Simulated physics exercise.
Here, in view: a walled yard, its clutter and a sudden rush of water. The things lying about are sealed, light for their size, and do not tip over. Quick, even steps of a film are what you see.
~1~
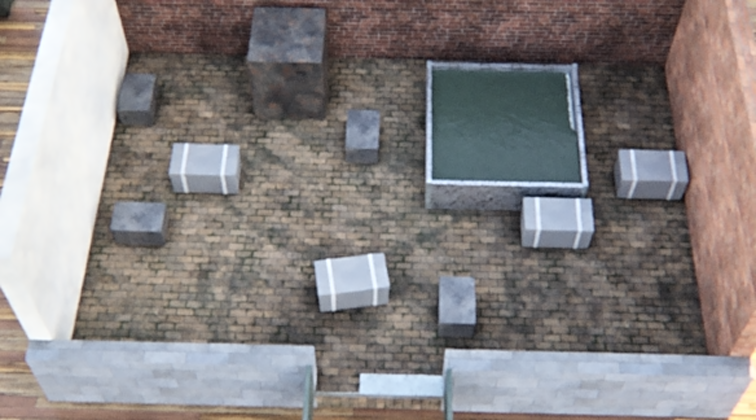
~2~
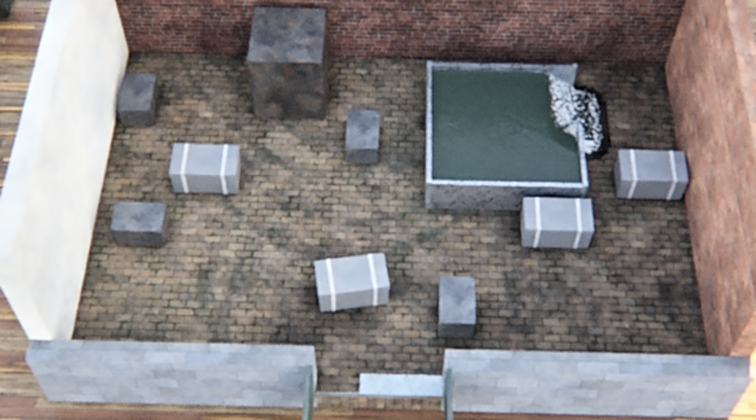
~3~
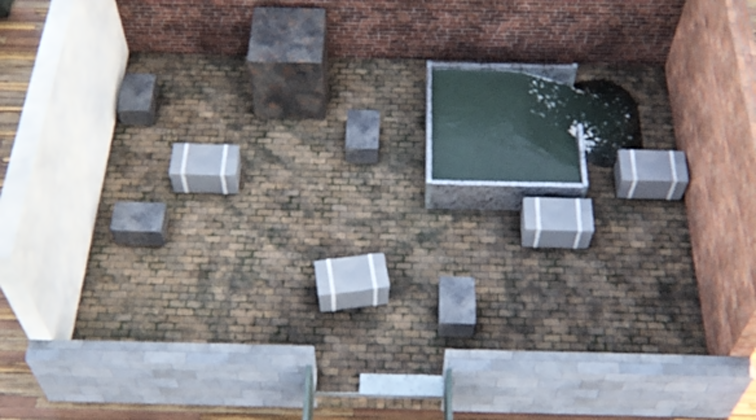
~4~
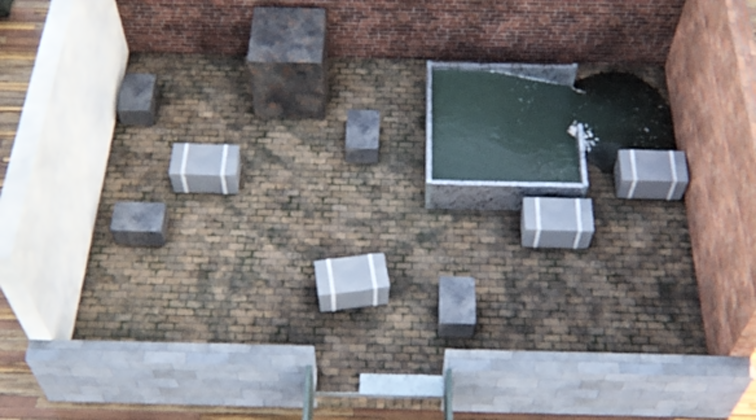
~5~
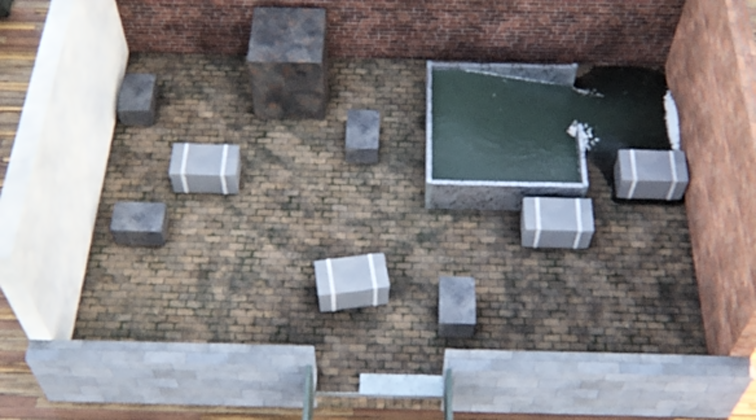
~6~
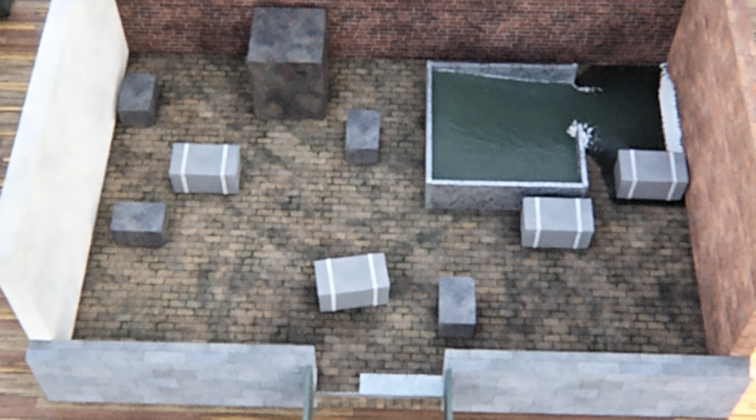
Dark water burst through the right side of a raised pool in a walled brick yard, spread across the corner to the right wall and around a strapped trunk, while the scattered blocks stayed put.
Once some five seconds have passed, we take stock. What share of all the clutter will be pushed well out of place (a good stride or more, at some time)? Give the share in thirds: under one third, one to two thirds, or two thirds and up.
Under one third.
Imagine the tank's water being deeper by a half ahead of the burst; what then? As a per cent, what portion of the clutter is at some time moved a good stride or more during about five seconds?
Near 40 % of the lot.
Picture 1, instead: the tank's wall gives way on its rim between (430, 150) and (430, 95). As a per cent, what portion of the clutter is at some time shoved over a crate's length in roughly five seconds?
Estimate: Close to 50 in a hundred.
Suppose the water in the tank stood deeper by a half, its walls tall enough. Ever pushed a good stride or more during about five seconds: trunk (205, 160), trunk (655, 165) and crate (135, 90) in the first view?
The first stopped before it, the second reached the mark, the third stopped before it.
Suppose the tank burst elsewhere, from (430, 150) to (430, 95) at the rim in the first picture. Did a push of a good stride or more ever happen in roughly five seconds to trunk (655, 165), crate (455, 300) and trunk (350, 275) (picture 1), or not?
Well, in order they come out as under that mark, under that mark and under that mark.
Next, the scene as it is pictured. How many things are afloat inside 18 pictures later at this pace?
Exactly 0.
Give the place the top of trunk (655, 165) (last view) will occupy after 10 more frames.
(611, 211).
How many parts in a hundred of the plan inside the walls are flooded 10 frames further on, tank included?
Estimate: 25 %.
A moment on, 0 of 8 are well off their spots; 0 afloat.
Next, 1 of 8 are well off their spots; 0 afloat.
Later, 1 of 8 are well off their spots; 0 afloat.
In the end, 1 of 8 are well off their spots, and 1 have been at some point; 1 afloat.
